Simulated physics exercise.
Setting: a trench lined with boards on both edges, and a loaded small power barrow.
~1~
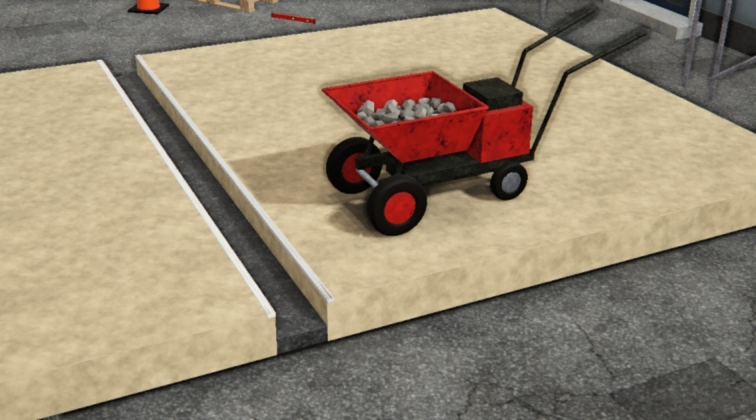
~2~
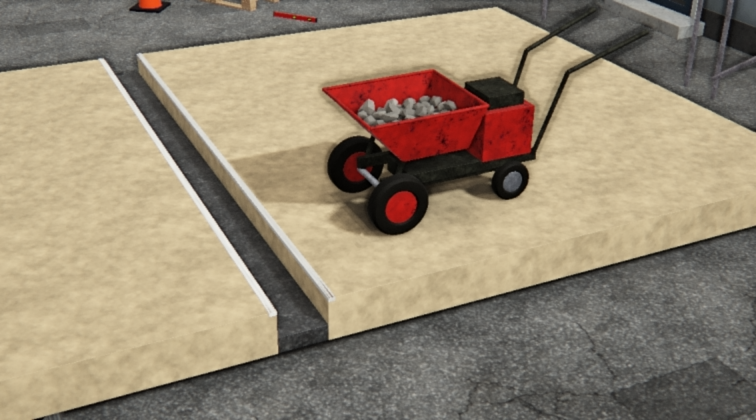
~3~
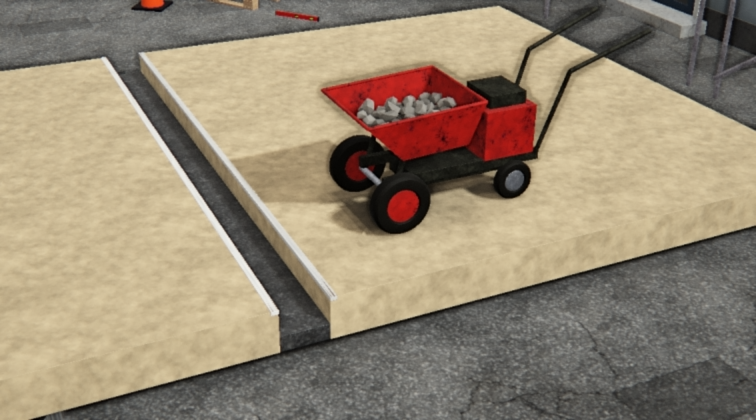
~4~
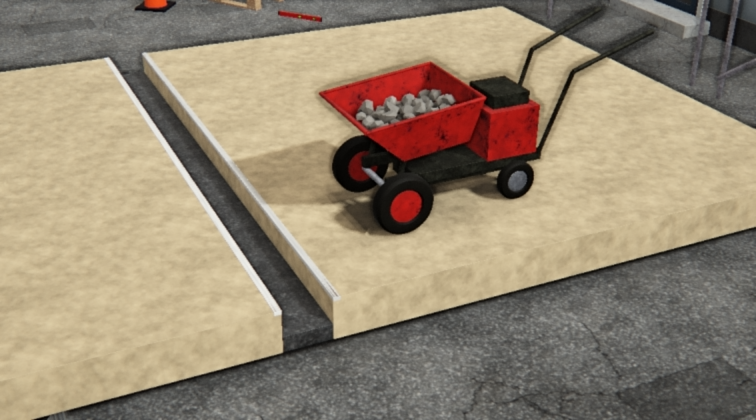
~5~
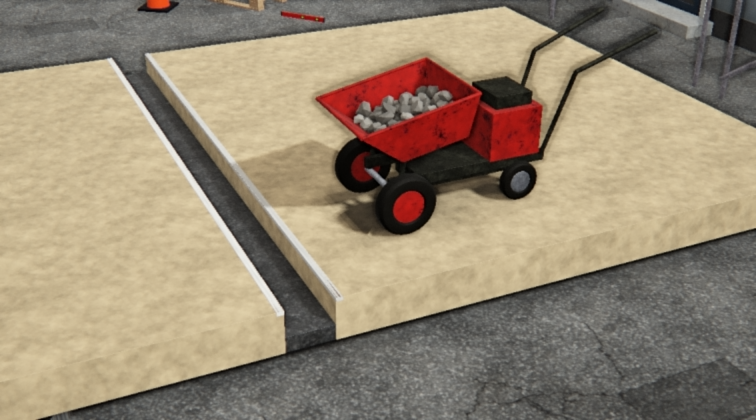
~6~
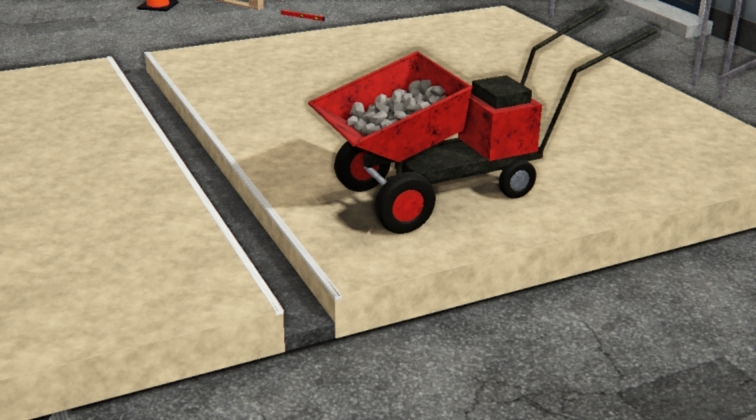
A small red power barrow with black tyres, red front hubs and black handles stands on a raised tan slab, seen from above and to one side. Grey broken stones fill its skip, a narrow dark trench edged with pale boards runs to its left, and an orange cone sits behind. The skip starts level, then tilts forward to the left while the wheels stay put and the view shifts very slightly.
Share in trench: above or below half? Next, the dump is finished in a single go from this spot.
The trench will most likely get the bulk of it.
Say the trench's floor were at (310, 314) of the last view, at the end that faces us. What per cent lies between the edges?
Estimate: Approx. 70 %.
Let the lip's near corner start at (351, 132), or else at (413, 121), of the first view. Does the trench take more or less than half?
First spot the bulk of it, second spot a minority of it.
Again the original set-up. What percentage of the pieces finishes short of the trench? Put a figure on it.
I'd estimate about 5 per cent of the load.
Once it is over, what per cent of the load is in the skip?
It comes to about 0 percent.
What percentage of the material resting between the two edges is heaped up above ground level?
Estimate: Near 5 in a hundred.
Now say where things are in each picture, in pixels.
The first picture shows lip of the skip at (370, 129), level; top of the load at (422, 115), broken stones; first edge of the trench at (312, 275); far edge at (255, 288), the trench under half as wide as the skip, and about half as deep as wide.
The second picture shows lip of the skip at (370, 129), level; top of the load at (422, 114).
The third picture shows lip of the skip at (368, 130), tipped barely; top of the load at (422, 111).
The fourth picture shows lip of the skip at (366, 134), tipped a little; top of the load at (421, 110).
The fifth picture shows lip of the skip at (362, 139), tipped a little; top of the load at (437, 98).
The sixth picture shows lip of the skip at (354, 144), tipped clearly; top of the load at (436, 100); first edge of the trench at (320, 272); far edge at (263, 285).
Soon, skip tipped steeply; all in the skip.
A while on, skip tipped steeply; nearly all in the skip; a stray few short of the trench; a stray few in or heaped over the trench.
Towards the end, skip tipped right over; a stray few in the skip; a small part short of the trench; most in or heaped over the trench.
Finally, skip tipped right over; a small part short of the trench; nearly all in or heaped over the trench; none beyond it.
